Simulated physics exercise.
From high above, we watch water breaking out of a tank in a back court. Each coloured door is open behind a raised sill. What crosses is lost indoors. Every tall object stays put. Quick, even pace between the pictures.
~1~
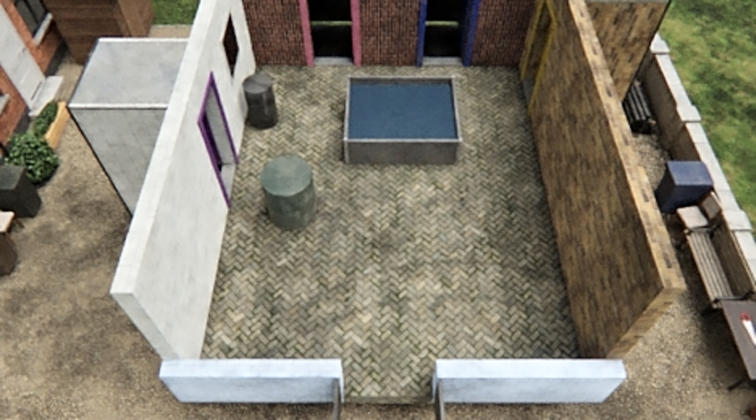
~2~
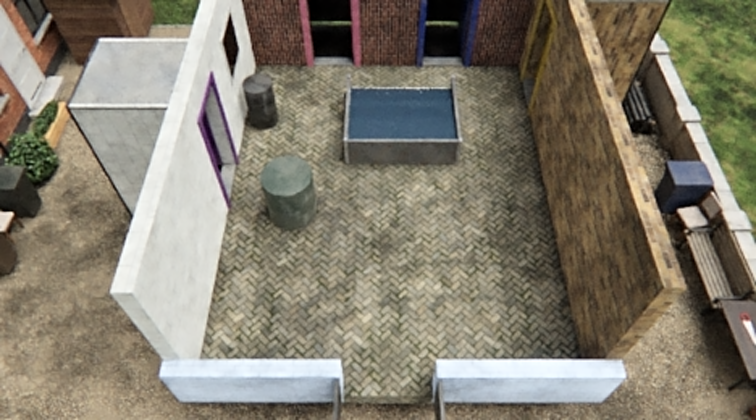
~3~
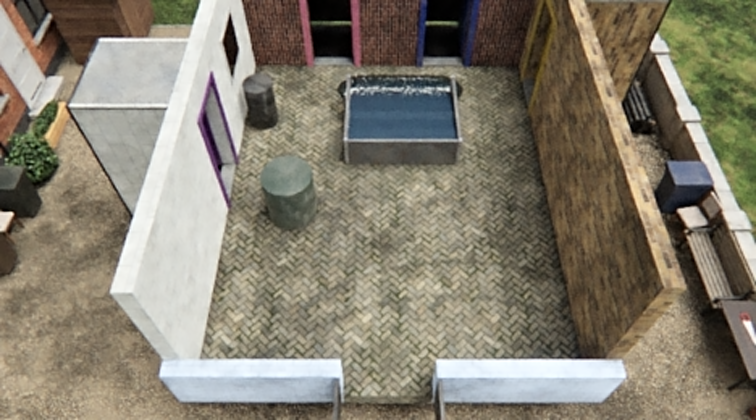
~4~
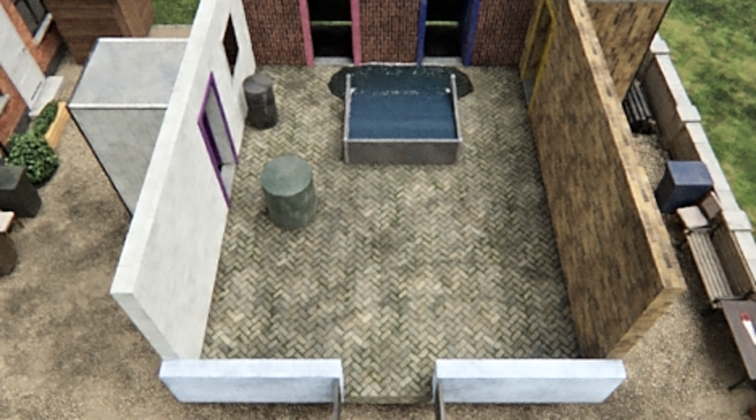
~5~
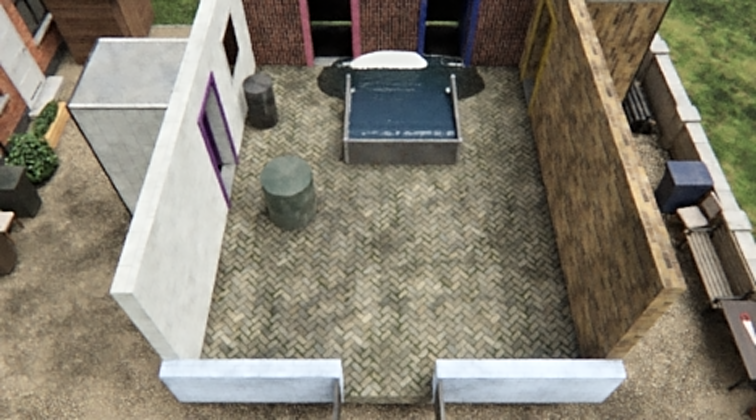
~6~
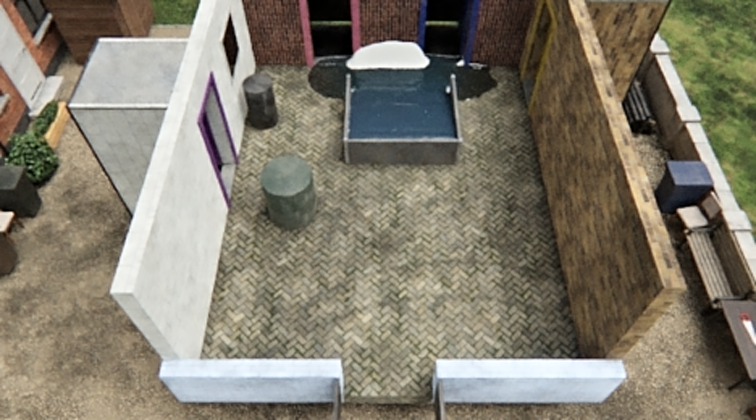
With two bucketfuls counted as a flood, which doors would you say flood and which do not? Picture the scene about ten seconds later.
The pink door goes beyond what's allowed there; the blue door goes beyond what's allowed there; the purple door stays inside what's allowed there; the yellow door goes beyond what's allowed there.
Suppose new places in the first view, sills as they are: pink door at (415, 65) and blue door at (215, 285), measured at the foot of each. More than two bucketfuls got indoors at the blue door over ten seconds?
Answer: Blue door is not flooded.
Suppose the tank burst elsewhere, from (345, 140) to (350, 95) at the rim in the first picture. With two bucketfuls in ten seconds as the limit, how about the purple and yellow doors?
In brief, the purple door goes past the mark; the yellow door stops short.
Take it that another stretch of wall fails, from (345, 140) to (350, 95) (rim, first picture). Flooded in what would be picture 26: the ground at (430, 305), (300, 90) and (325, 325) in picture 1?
Spot one ends up untouched by the spill, spot two deluged, spot three deluged.
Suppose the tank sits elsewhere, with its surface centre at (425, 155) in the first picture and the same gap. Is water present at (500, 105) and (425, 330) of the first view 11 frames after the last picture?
In order: Reached by the flood and not reached.
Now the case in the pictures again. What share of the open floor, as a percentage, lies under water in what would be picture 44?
I reckon 60 per cent or so.
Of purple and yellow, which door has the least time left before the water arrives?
Looks like the yellow-painted one.
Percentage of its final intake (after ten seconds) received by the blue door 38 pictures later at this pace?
I'd put it at about 95 per cent.
A moment on, water covers 10 % of the floor; the pink door over two buckets in, the blue door far over two buckets in, the purple door not reached, the yellow door not reached.
Next, water covers 20 % of the floor; the pink door far over two buckets in, the blue door far over two buckets in, the purple door not reached, the yellow door wet at the sill, nothing in.
Then, water covers 35 % of the floor; the pink door far over two buckets in, the blue door far over two buckets in, the purple door wet at the sill, nothing in, the yellow door over two buckets in.
Later, water covers 60 % of the floor; the pink door far over two buckets in, the blue door far over two buckets in, the purple door wet at the sill, nothing in, the yellow door over two buckets in.
In the end, water covers 80 % of the floor; the pink door far over two buckets in, the blue door far over two buckets in, the purple door wet at the sill, nothing in, the yellow door over two buckets in.
